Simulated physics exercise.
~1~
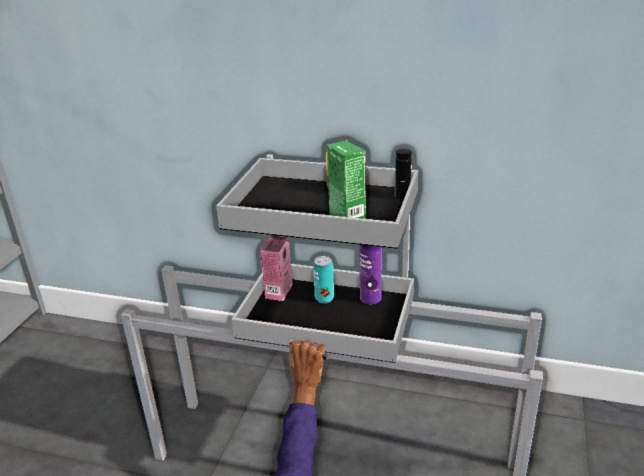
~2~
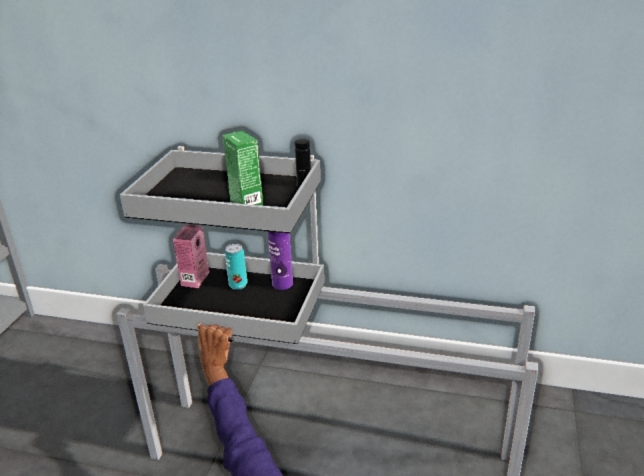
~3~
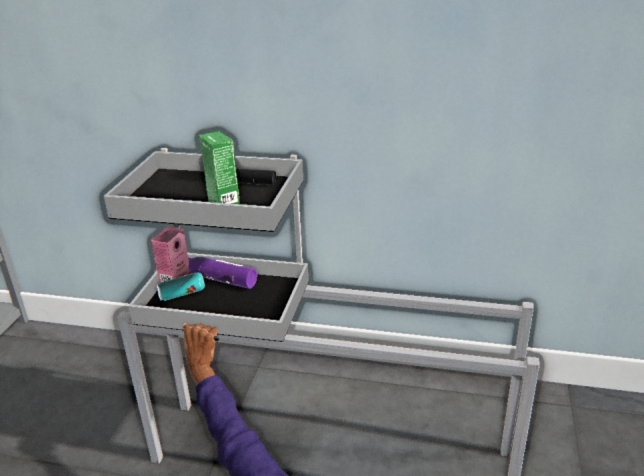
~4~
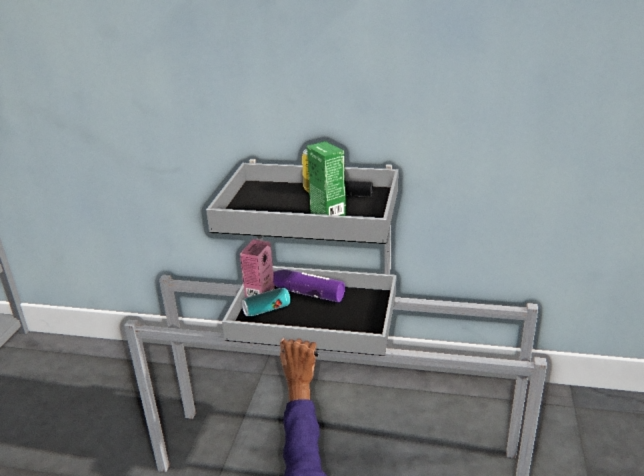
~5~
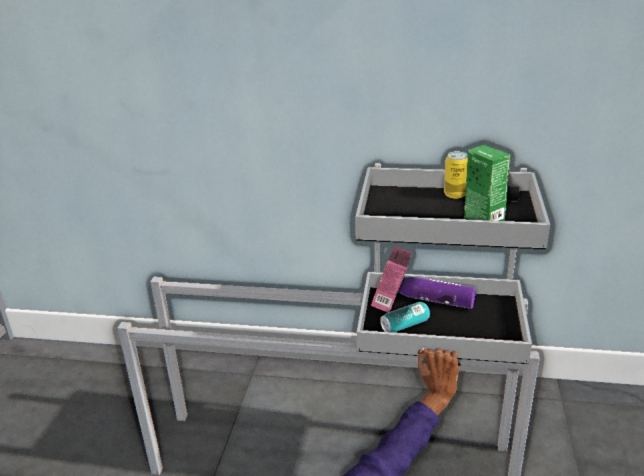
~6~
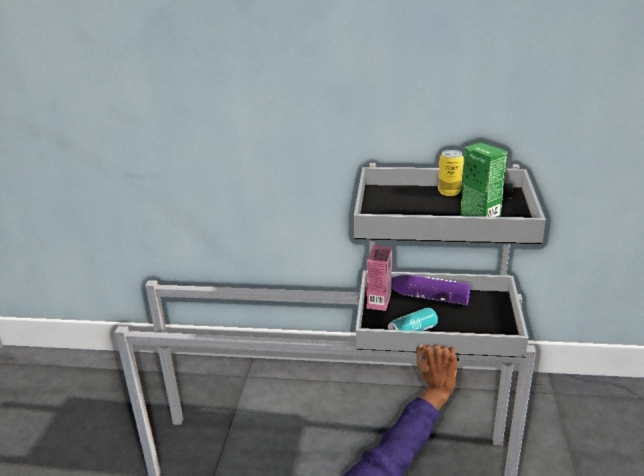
We see a hand slide a two-level grey rack tray left along a frame, where the purple bottle, turquoise can and black shaker topple, then right to the other end, where they remain lying on the tray while the cartons and yellow can stand.
